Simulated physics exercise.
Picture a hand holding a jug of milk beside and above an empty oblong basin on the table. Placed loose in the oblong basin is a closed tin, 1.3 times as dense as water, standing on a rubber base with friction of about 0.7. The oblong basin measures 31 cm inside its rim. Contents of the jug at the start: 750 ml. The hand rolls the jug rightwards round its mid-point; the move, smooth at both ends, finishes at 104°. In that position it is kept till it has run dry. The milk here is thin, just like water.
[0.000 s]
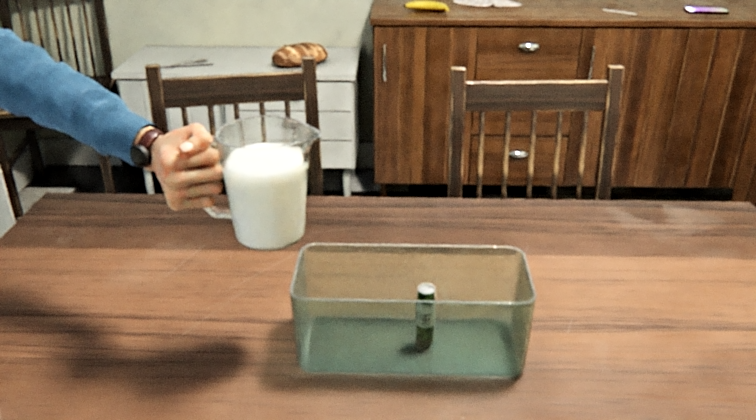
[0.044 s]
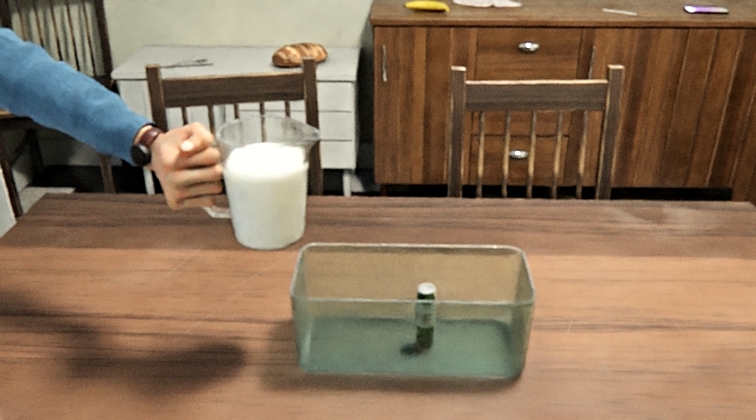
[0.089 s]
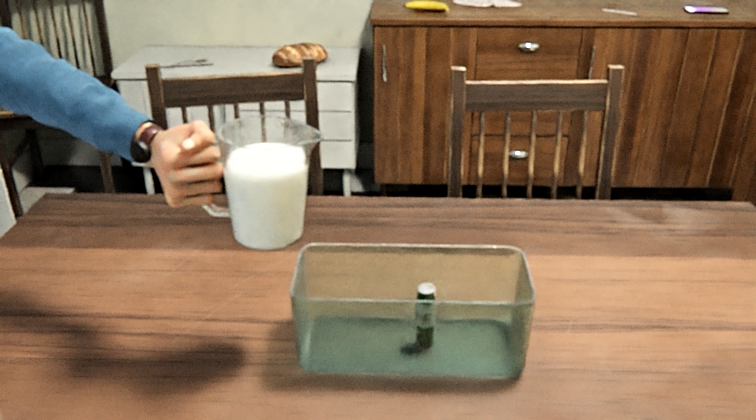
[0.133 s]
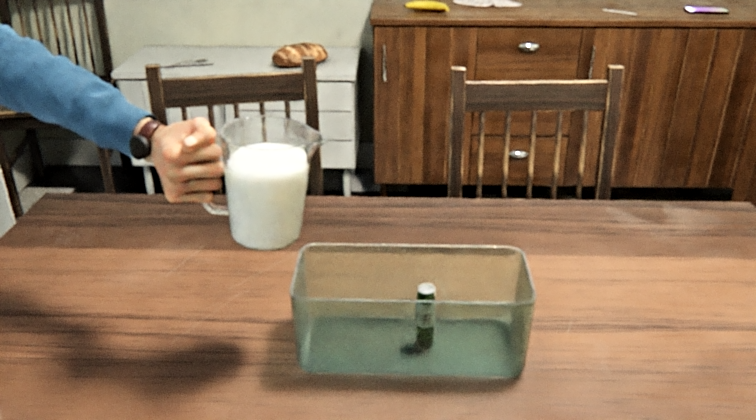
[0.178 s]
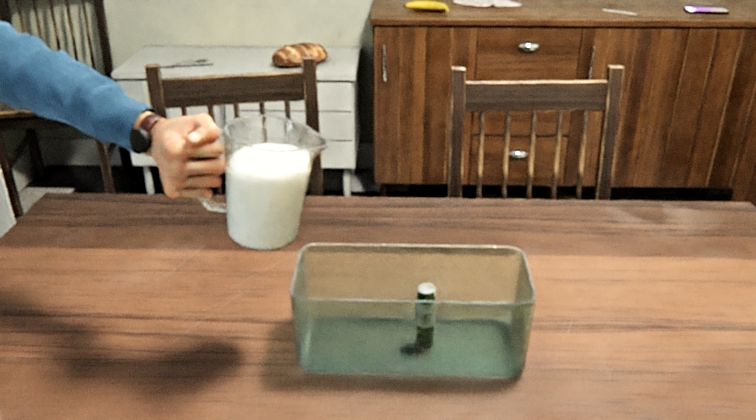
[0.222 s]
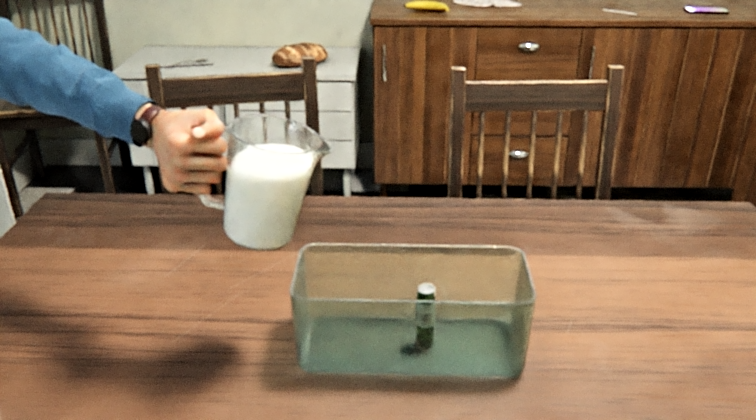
At a wooden dining table, a hand held a glass jug of milk beside an oblong glass basin with a small dark container inside, then slowly tilted the jug slightly to the right.
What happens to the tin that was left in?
It survives.
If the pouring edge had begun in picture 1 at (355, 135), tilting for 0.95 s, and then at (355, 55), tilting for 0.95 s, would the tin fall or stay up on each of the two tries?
In the first try it comes down; in the second it comes down.
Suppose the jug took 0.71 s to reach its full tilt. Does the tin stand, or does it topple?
The tin would stay balanced.
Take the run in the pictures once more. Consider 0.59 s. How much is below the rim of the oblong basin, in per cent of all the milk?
I'd put it near 2 percent.
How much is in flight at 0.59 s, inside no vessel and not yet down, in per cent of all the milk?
Roughly 12 percent.
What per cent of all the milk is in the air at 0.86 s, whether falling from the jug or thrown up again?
18 in a hundred, give or take.
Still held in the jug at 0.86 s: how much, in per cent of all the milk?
Close to 34 percent of the total.
After 0.59 s the tilt is 71° and 87 per cent is still to pour; the tin stands where it began.
After 0.86 s the tilt is 102° and 34 per cent is still to pour; the tin stands where it began.
After 1.14 s the tilt is 104° and 3 per cent is still to pour; the tin stands where it began.
After 1.45 s the tilt is 104° and 0 per cent is still to pour; the tin stands where it began.
In the end the tin stands where it began.
